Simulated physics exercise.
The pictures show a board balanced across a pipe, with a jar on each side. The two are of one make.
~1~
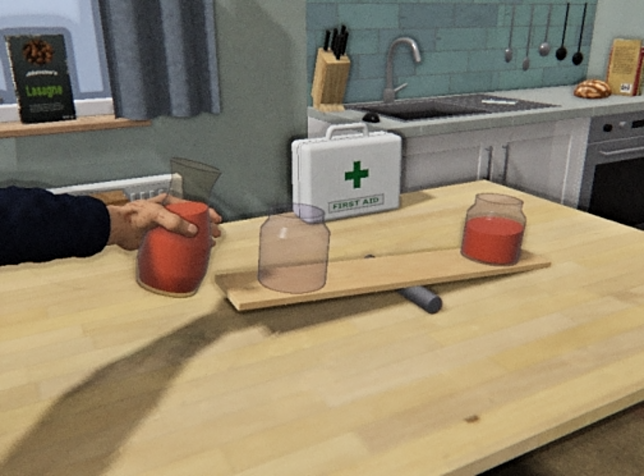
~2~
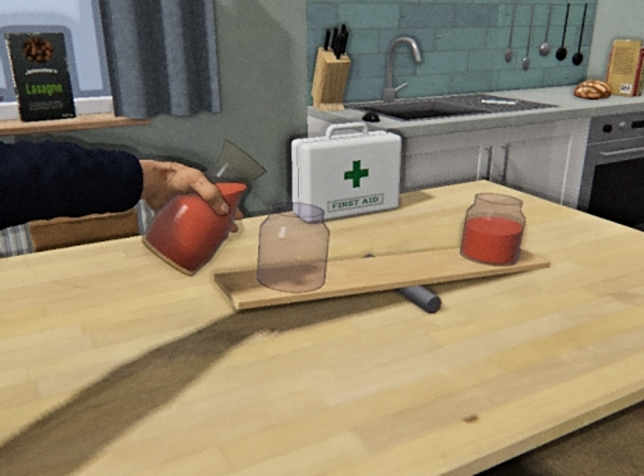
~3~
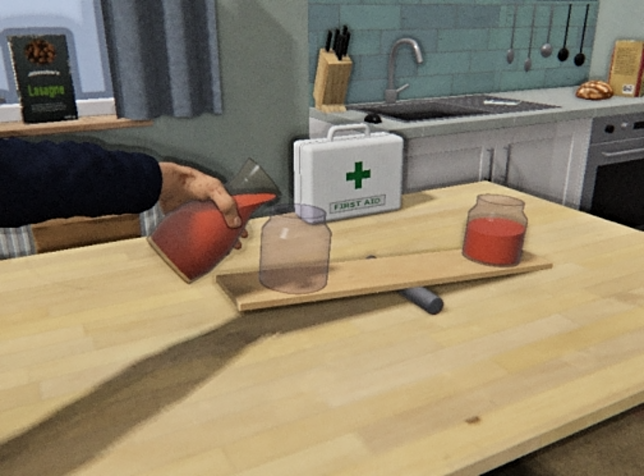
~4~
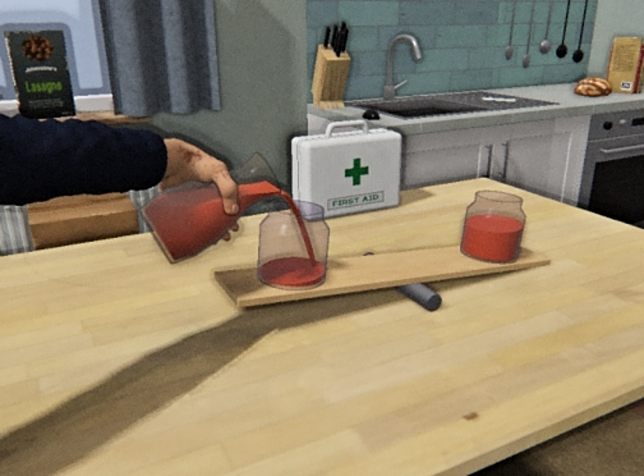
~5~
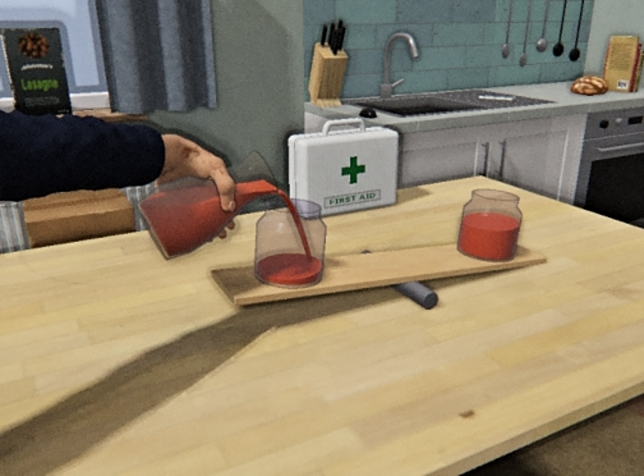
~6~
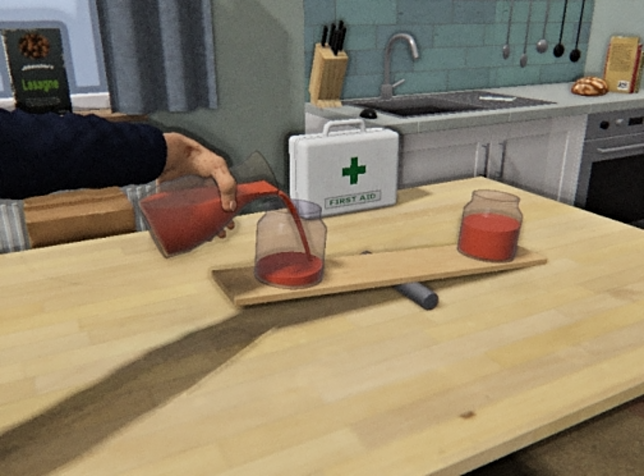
To begin with, a hand holds a carafe of red liquid beside an empty jar on the left of a board resting across a pipe, with a partly filled jar on the right. The hand tips the carafe rightward, then pours a little into the left jar, while the board barely moves.
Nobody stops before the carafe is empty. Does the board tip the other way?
The board tips the other way.
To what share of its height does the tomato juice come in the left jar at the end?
About 70 per cent.
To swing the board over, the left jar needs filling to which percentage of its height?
Roughly 50 per cent.
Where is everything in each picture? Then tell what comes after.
In the first picture, the carafe is picked up; carafe (182, 224) about two thirds full; left jar (294, 244) empty, raised; right jar (494, 226) about half full, on the low side.
In the second picture, the carafe leans over the left jar; pipe (430, 303); left jar (294, 243) empty.
In the third picture, the carafe leans over the left jar; carafe (219, 217) tipped 55° with all of its load; left jar (295, 244) empty.
In the fourth picture, the tomato juice is flowing; pipe (431, 300); left jar nearly empty, surface at (292, 271); right jar about half full, surface at (494, 224).
In the fifth picture, the tomato juice is flowing; carafe (212, 201) tipped 70° with nearly all of its load; left jar (291, 239) nearly empty.
In the sixth picture, the tomato juice is flowing; pipe (428, 299); left jar nearly empty, surface at (289, 265); right jar about half full, surface at (491, 223).
Next, the left jar is about a third full; the board leans as before.
After that, the left jar is about two thirds full; the board has swung over, and that end is down.
Finally, the left jar is about three quarters full; the board has swung over, and that end is down.
